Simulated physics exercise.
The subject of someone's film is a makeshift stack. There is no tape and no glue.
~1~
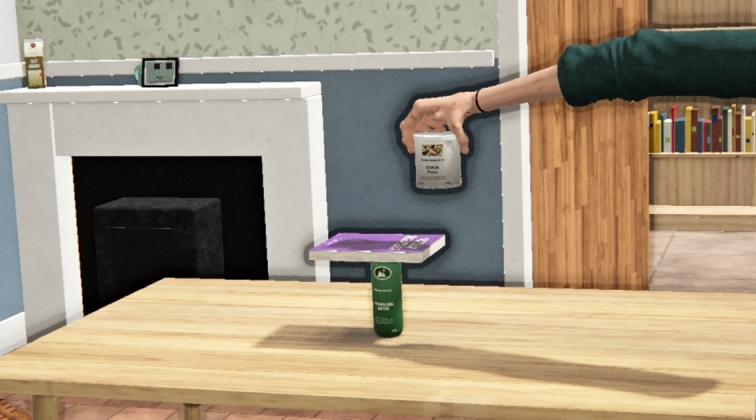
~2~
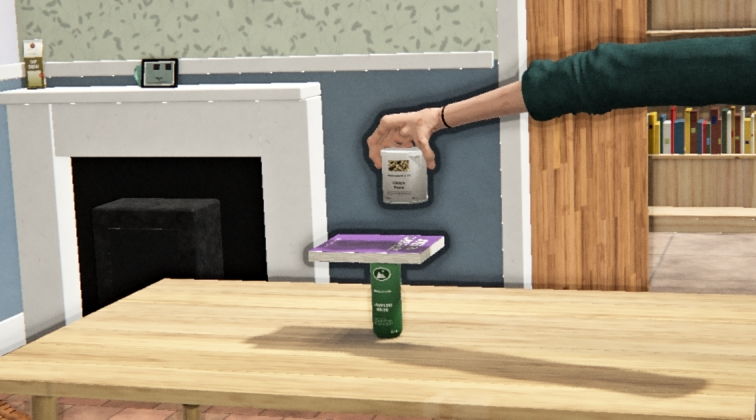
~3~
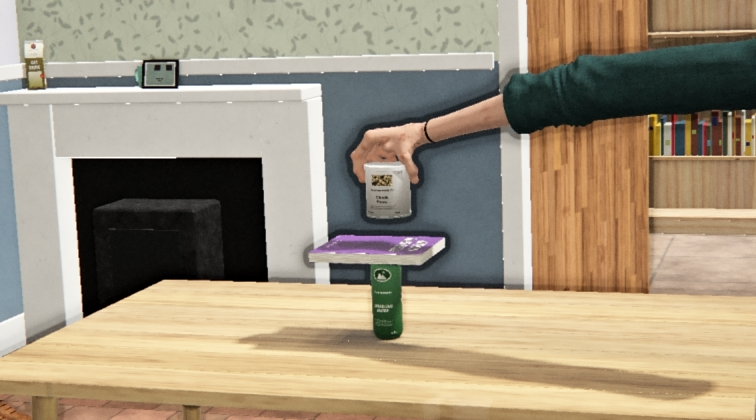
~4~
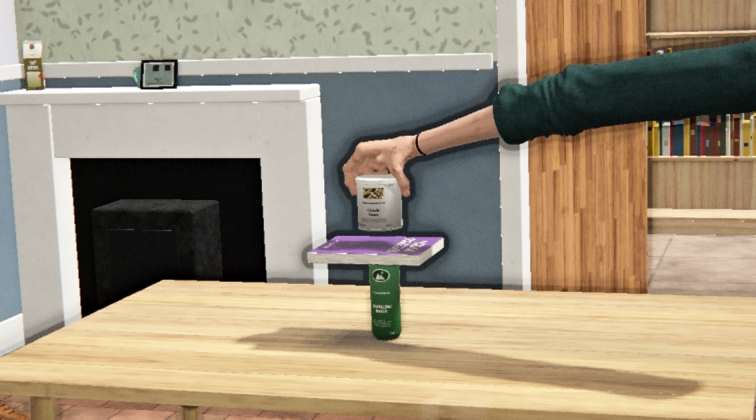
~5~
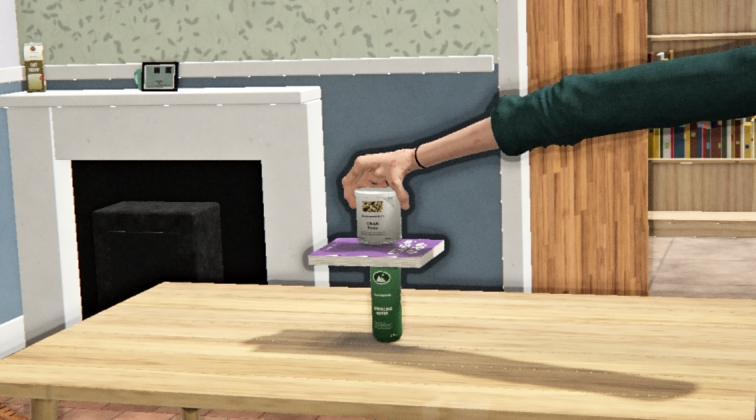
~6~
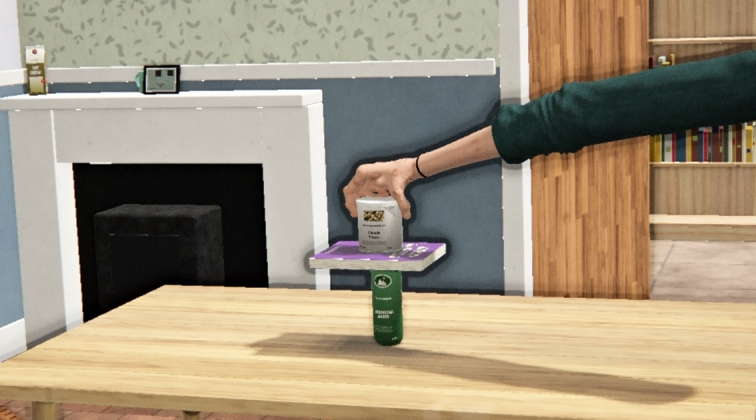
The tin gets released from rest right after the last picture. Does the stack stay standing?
Yes.
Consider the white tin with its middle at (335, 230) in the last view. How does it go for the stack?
Result: The stack tips over.
Then, 0.50 s later than the last frame, all is still.
Then, 1.30 s later than the last frame, white tin resting near (380, 225).
When it is over, all 3 as before. End places, in pixels of the last picture, white tin near (380, 225). The stack keeps its balance.
